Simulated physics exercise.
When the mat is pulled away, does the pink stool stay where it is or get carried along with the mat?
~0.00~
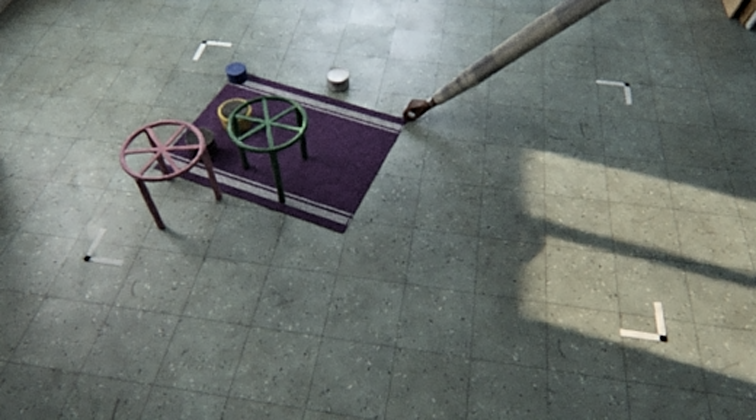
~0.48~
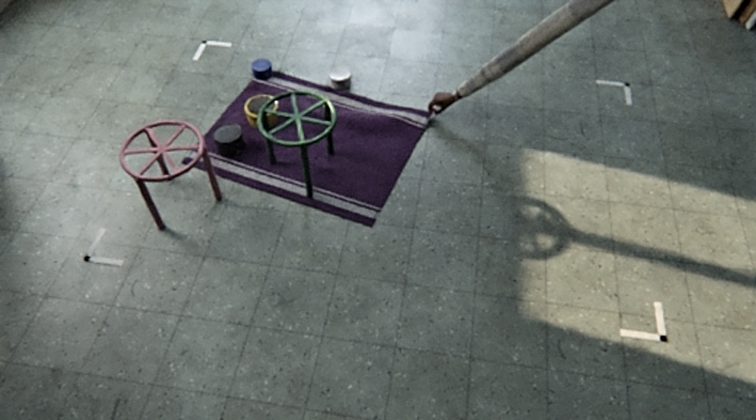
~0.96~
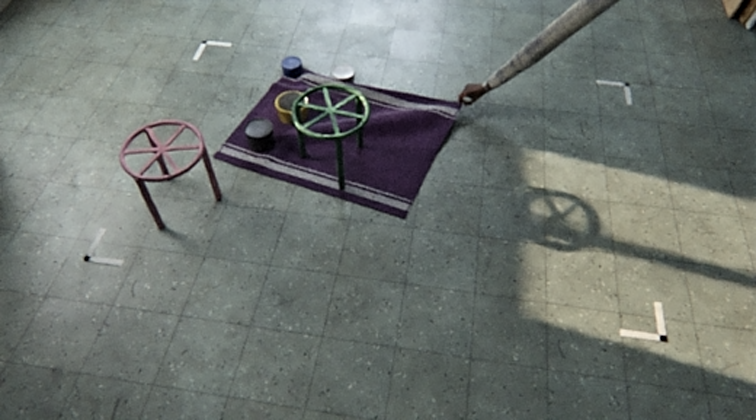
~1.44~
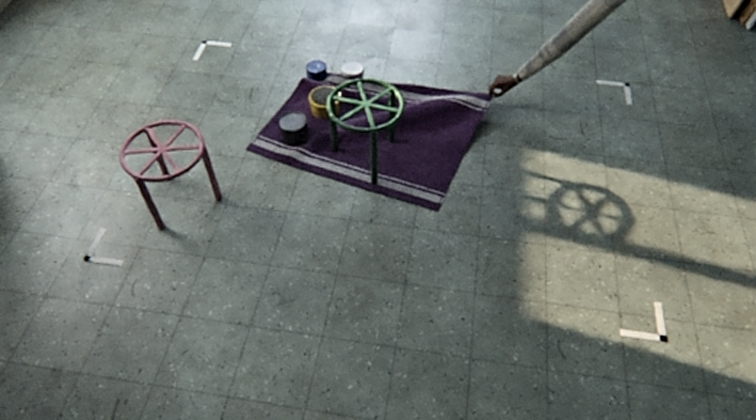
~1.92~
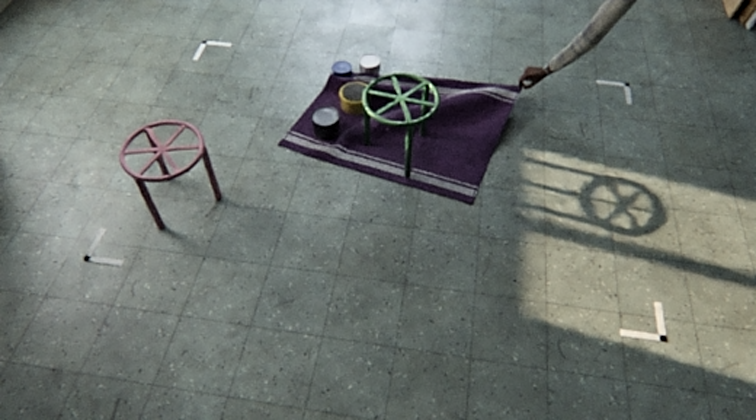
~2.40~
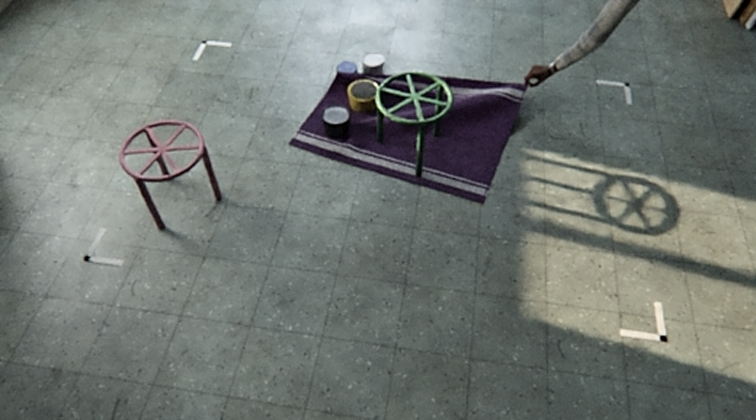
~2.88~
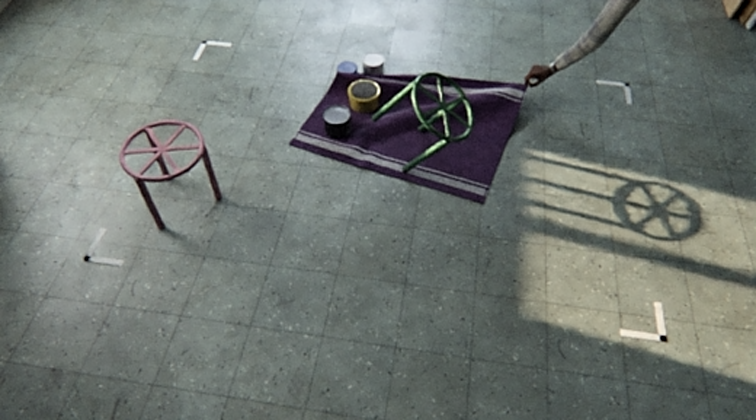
The pink stool stays where it is. The black bin rides a long way with the mat, and the white bin shifts a more moderate distance.
